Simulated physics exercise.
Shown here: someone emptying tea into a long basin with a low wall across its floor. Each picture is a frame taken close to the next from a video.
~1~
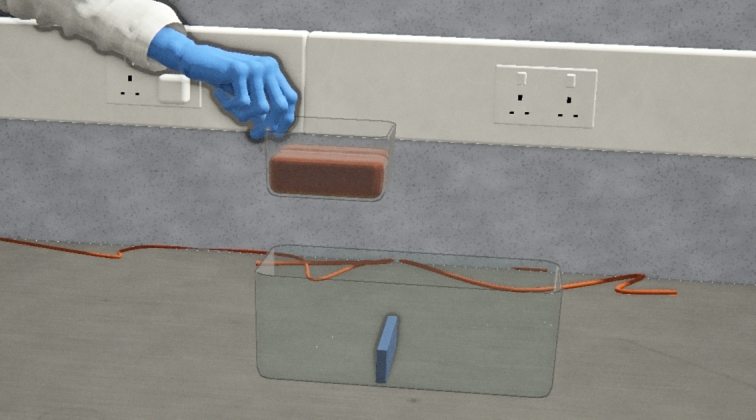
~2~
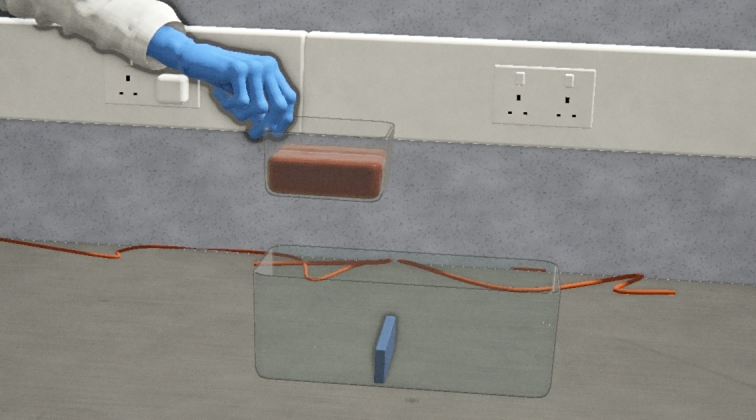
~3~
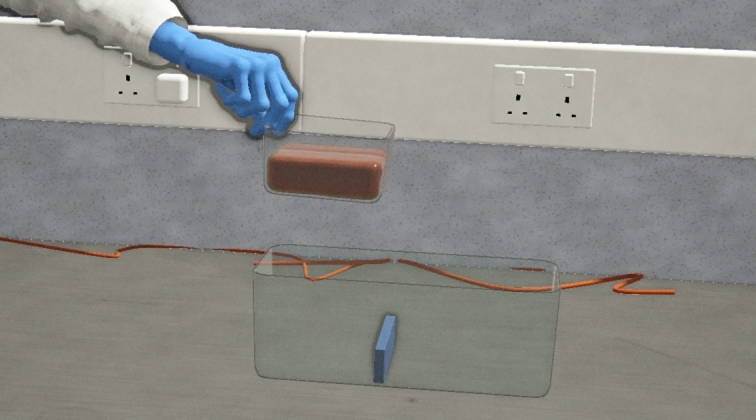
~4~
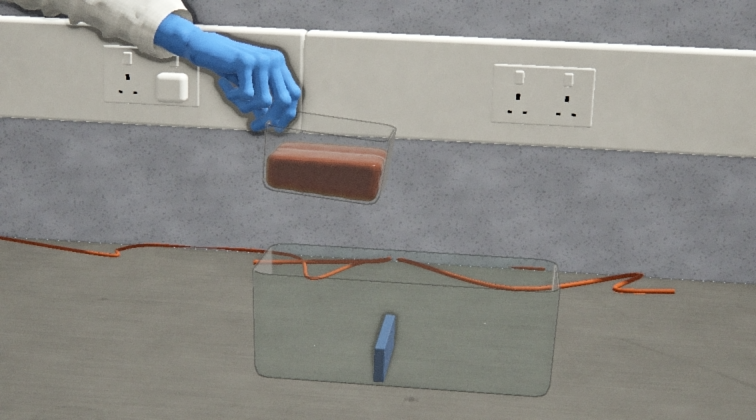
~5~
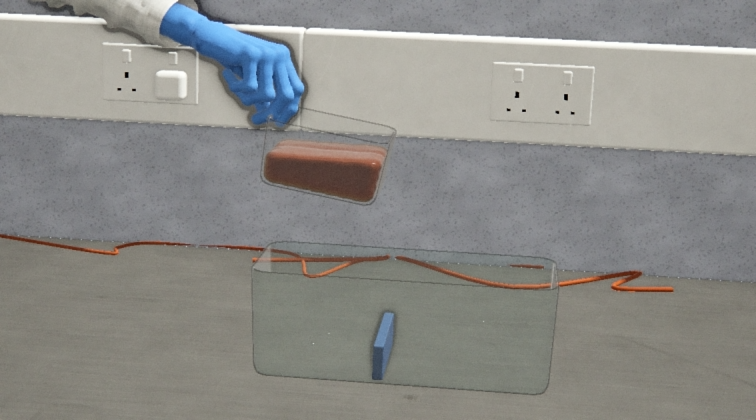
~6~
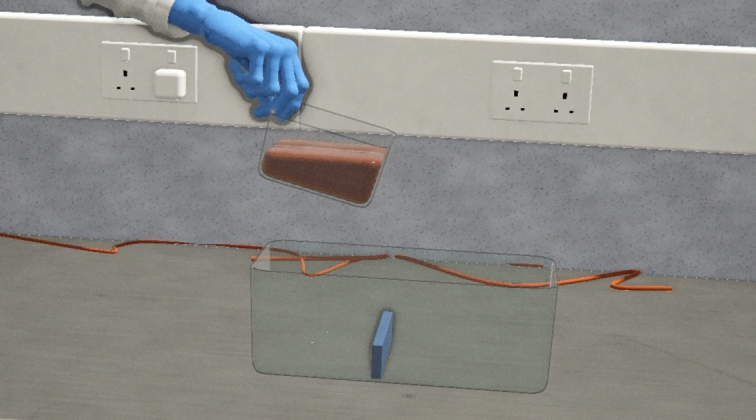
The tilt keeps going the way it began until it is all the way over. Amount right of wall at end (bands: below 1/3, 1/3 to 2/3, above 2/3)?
The share right of the wall falls into the top range, past two thirds.
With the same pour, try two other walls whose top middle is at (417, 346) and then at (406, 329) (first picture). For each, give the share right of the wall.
Well, it's close to 65 per cent for the first one, then 80 per cent for the other.
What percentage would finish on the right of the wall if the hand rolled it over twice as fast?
It comes to 90 per cent or so.
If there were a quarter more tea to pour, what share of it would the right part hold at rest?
It comes to near 90 per cent.
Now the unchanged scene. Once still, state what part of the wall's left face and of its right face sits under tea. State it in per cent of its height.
About 10 on the left and about 50 on the right.
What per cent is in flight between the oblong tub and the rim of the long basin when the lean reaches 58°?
Something close to 25 percent of it.
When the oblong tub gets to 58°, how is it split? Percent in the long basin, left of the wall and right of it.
The left part holds close to 0 per cent, the right part close to 10.
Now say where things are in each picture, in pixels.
Tilt 0°; pouring edge (392, 131); surface from (276, 150) to (388, 156); the long basin's rim runs from (264, 260) to (560, 279); the wall's top is at (387, 334), in the first picture.
Tilt 1°; pouring edge (390, 132); surface from (275, 150) to (387, 157), in the second picture.
Tilt 2°; pouring edge (391, 134); surface from (274, 150) to (387, 157), in the third picture.
Tilt 5°; pouring edge (392, 136); surface from (275, 148) to (387, 156), in the fourth picture.
Tilt 9°; pouring edge (392, 138); surface from (273, 147) to (386, 154), in the fifth picture.
Tilt 14°; pouring edge (392, 142); surface from (271, 146) to (386, 153), in the sixth picture.
A moment on, the oblong tub is tipped part way and 68 per cent is still to pour, 0 is left of the wall and 8 right of it.
Next, the oblong tub is tipped on its side and 22 per cent is still to pour, 2 is left of the wall and 66 right of it.
Then the oblong tub is tipped on its side and 4 per cent is still to pour, 5 is left of the wall and 88 right of it.
Later the oblong tub is tipped on its side and 1 per cent is still to pour, 8 is left of the wall and 90 right of it.
In the end 9 per cent lies left of the wall, 90 right of it and 0 outside.
